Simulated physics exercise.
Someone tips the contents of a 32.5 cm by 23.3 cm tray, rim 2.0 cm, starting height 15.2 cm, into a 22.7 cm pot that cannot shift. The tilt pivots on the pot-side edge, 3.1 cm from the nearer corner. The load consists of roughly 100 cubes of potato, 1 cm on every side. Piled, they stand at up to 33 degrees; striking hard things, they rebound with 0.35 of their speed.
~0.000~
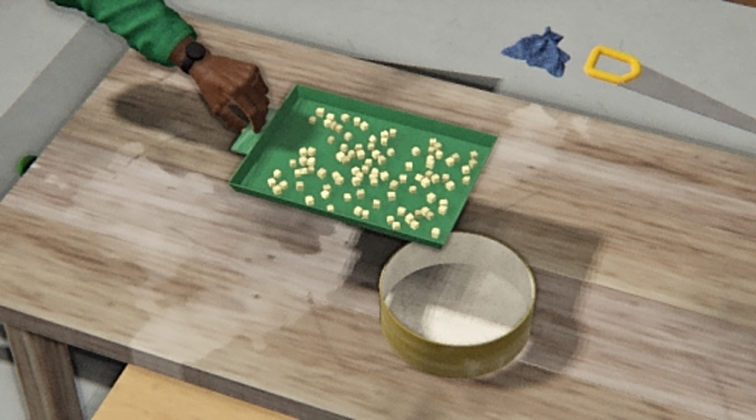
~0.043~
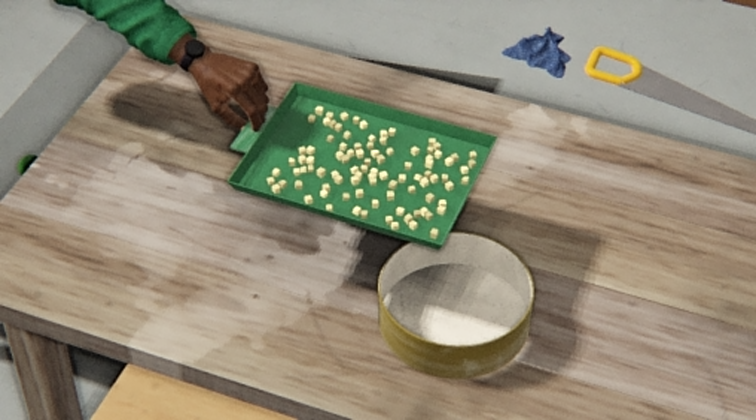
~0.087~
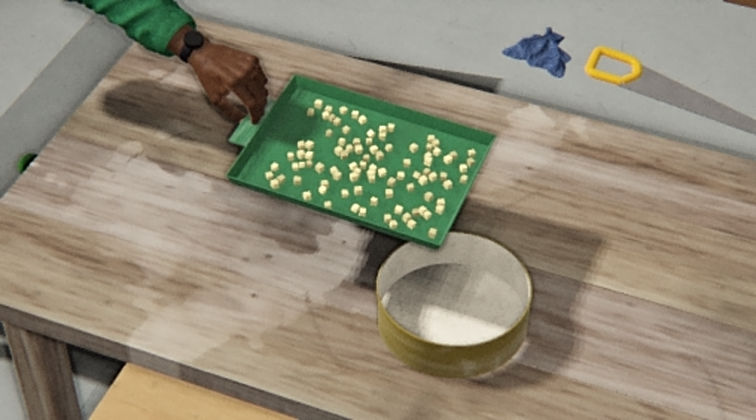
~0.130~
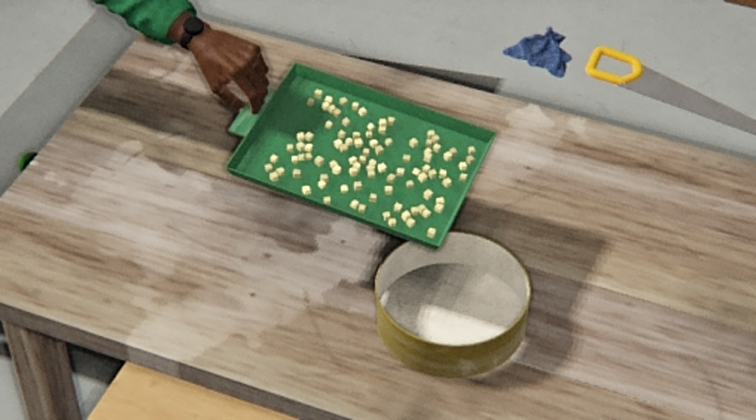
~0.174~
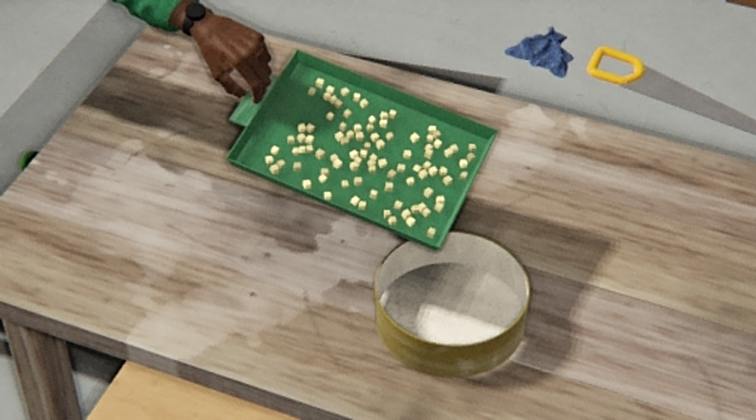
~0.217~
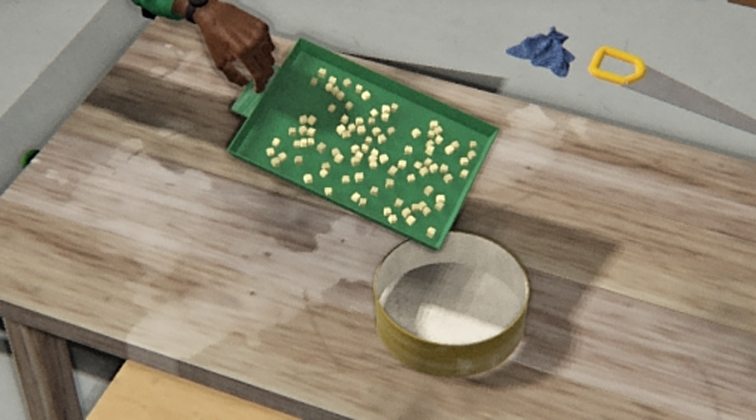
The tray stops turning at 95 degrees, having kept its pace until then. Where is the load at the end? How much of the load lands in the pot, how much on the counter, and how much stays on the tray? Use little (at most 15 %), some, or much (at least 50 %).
Pot - much, counter - little, tray - little.
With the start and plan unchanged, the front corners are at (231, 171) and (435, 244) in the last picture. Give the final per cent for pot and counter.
The pot gets 75 and the counter 25.
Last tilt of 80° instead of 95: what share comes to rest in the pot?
Result: Close to 90 %.
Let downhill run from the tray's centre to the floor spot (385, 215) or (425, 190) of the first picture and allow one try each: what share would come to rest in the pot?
About 90 per cent on the first try and 60 per cent on the second.
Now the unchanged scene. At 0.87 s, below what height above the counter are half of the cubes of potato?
Roughly 12 cm.
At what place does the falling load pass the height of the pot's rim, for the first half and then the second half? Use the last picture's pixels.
Earlier half at about (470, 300), later half at about (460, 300) in pixels.
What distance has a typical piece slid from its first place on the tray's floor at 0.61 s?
By then it sits near 6 cm from where it began.
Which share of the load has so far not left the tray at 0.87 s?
It's roughly 40 percent.
After 0.61 s, tilt 54 degrees; the tray holds 100 %, the pot 0 %.
After 0.87 s, tilt 80 degrees; the tray holds 40 %, the pot 30 %.
After 1.24 s, tilt 95 degrees; the tray holds 0 %, the pot 95 %.
At rest (2.2 s), pot 95 %, counter 5 %, tray 0 %.
